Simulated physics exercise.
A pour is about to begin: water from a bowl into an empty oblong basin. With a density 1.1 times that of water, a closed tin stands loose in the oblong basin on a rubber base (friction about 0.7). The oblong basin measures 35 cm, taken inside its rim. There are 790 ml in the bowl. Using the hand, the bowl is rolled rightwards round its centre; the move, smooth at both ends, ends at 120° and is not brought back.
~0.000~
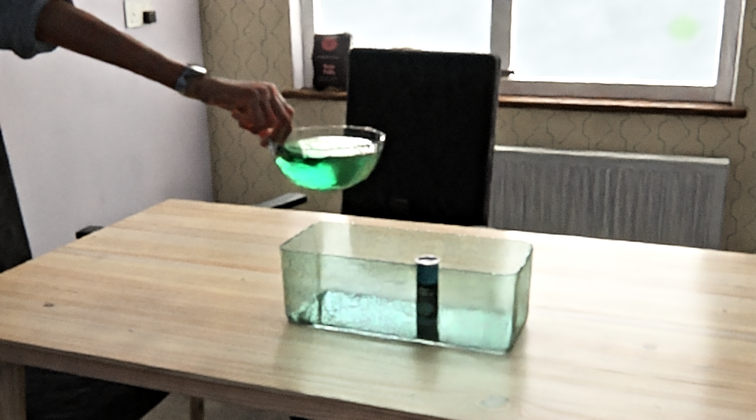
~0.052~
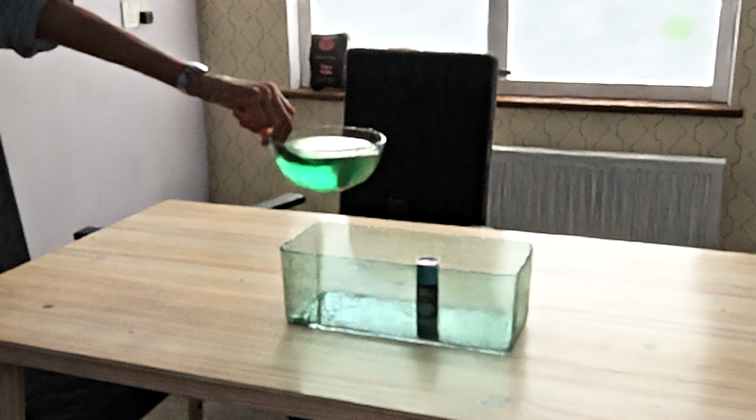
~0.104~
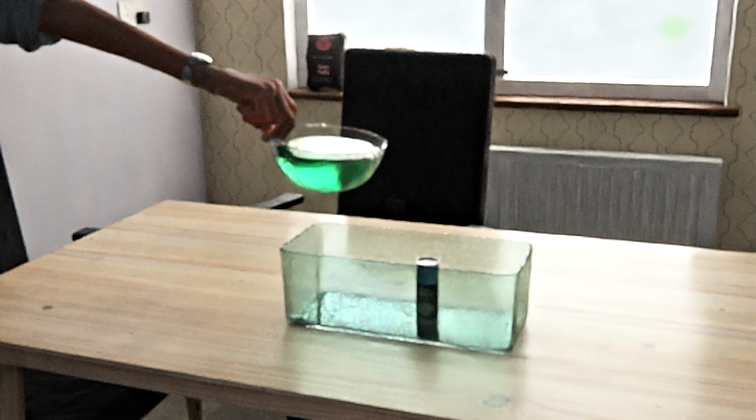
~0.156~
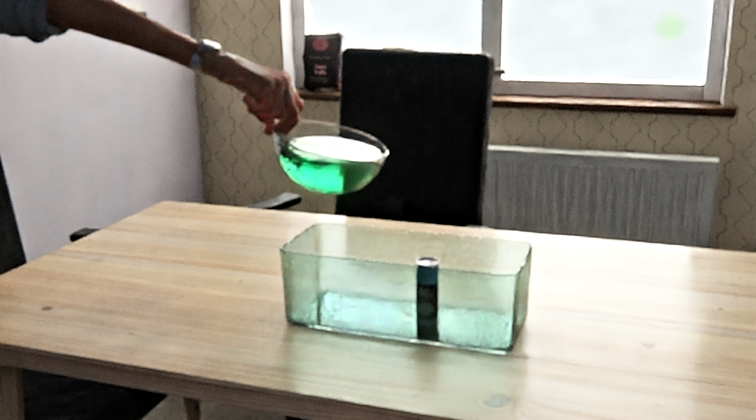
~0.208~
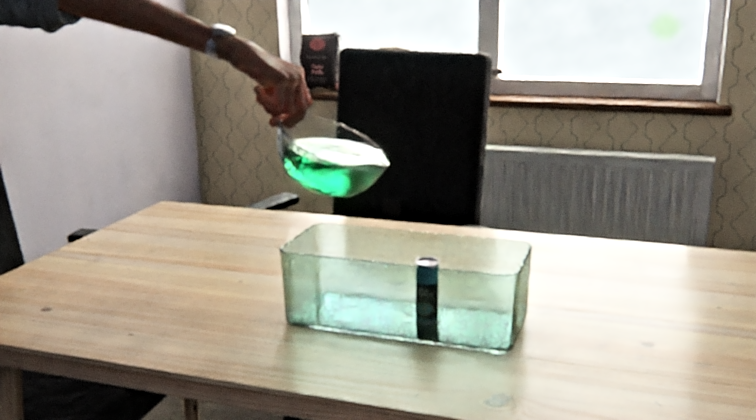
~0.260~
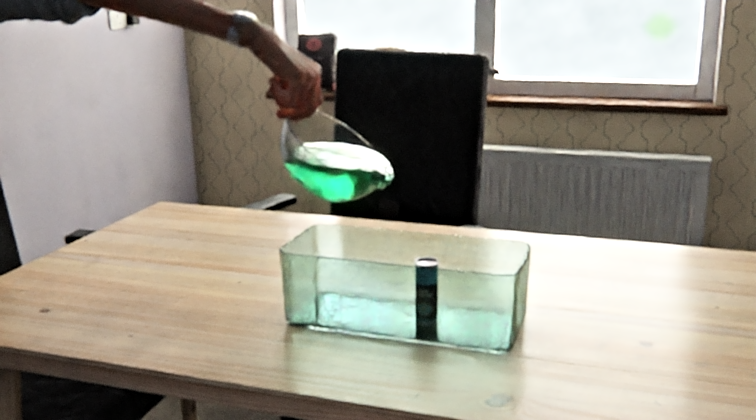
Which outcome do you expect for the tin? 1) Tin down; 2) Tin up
Tin down.
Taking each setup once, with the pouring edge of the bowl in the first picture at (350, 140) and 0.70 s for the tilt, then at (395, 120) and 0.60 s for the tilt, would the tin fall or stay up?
Try 1: Still standing; try 2: Tipped over.
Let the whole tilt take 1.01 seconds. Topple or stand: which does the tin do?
Result: Tin still standing.
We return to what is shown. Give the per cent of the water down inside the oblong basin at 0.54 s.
I reckon close to 82 percent of it.
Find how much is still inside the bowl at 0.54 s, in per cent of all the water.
Near 3 in a hundred.
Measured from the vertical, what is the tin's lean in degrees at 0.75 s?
The tilt comes to near 30°.
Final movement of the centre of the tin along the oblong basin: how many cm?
The middle of the tin ends some 7.5 cm along the basin.
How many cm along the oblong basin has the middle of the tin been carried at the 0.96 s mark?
The tin has gone some 8 cm.
By 0.54 s the tilt is 106° and 3 per cent is still to pour; the tin stands where it began.
By 0.75 s the tilt is 120° and 0 per cent is still to pour; the tin leans 28°.
By 0.96 s the tilt is 120° and 0 per cent is still to pour; the tin lies on its side.
By 1.20 s the tilt is 120° and 0 per cent is still to pour; the tin lies on its side.
At rest the tin lies on its side.
